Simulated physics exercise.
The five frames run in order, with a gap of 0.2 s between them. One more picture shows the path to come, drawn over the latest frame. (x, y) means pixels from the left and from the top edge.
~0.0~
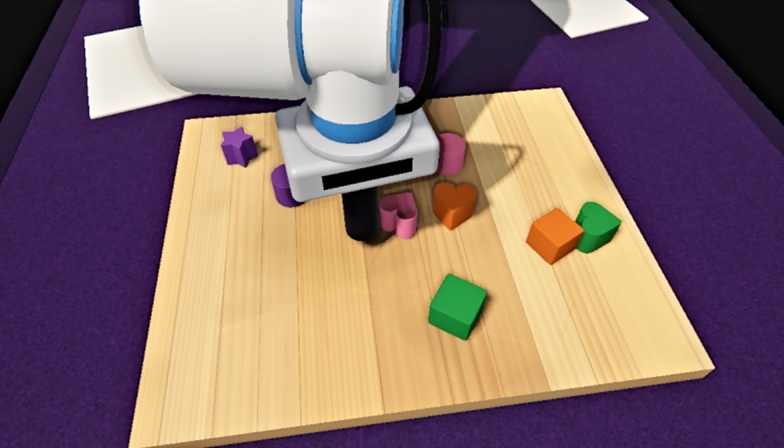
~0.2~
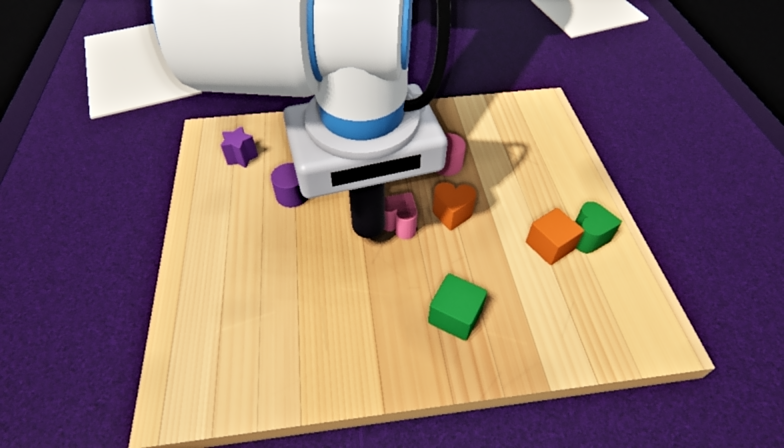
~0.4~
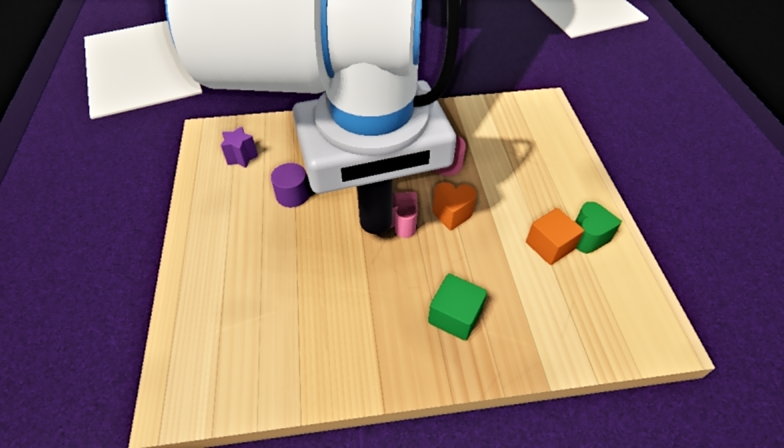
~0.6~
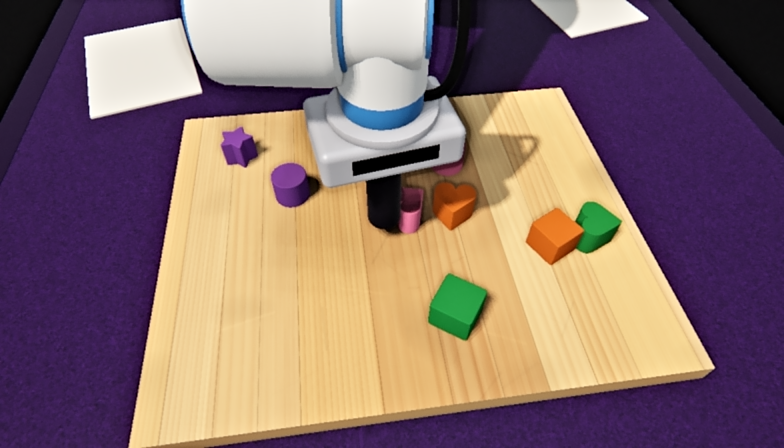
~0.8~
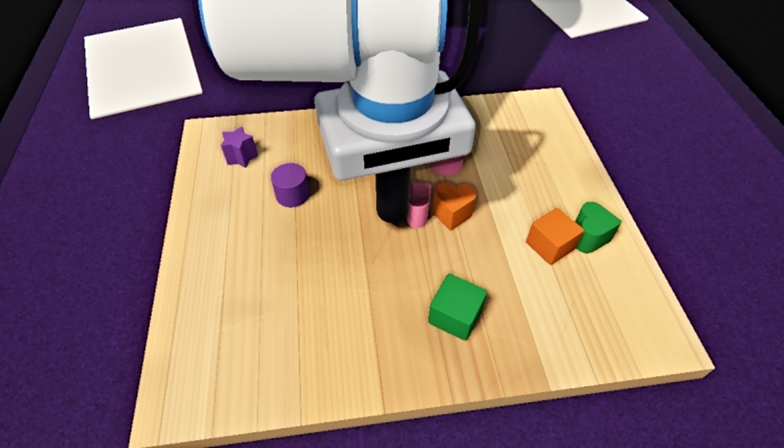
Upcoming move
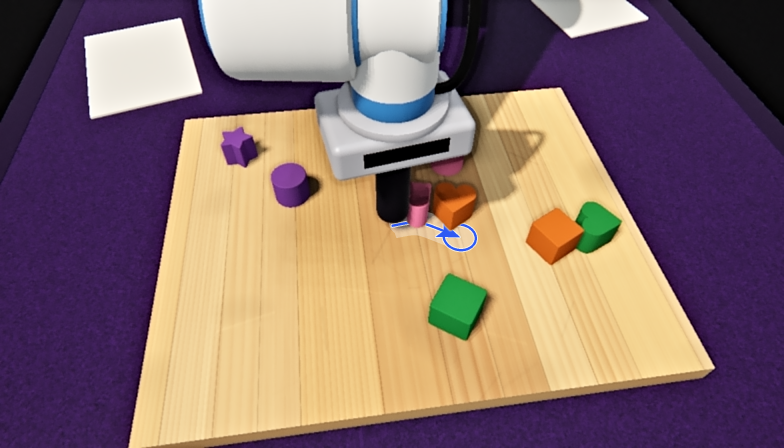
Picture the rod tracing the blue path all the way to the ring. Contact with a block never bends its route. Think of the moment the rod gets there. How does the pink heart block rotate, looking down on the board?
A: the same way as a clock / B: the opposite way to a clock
Letter B.
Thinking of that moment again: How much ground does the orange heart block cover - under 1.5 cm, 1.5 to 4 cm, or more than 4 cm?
Goes 1.5 to 4 cm.
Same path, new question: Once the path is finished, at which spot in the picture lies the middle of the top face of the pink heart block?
Roughly at (435, 184).
Drawn move, from (393, 226) through (415, 222) and (438, 229) to (460, 237).
Halfway along, rod (429, 211); pink heart block (434, 184), turned 40° anticlockwise; orange heart block (469, 188), turned 40° clockwise.
At the end, rod (462, 224); pink heart block (435, 184), turned 40° anticlockwise; orange heart block (470, 188), turned 40° clockwise; green square still.
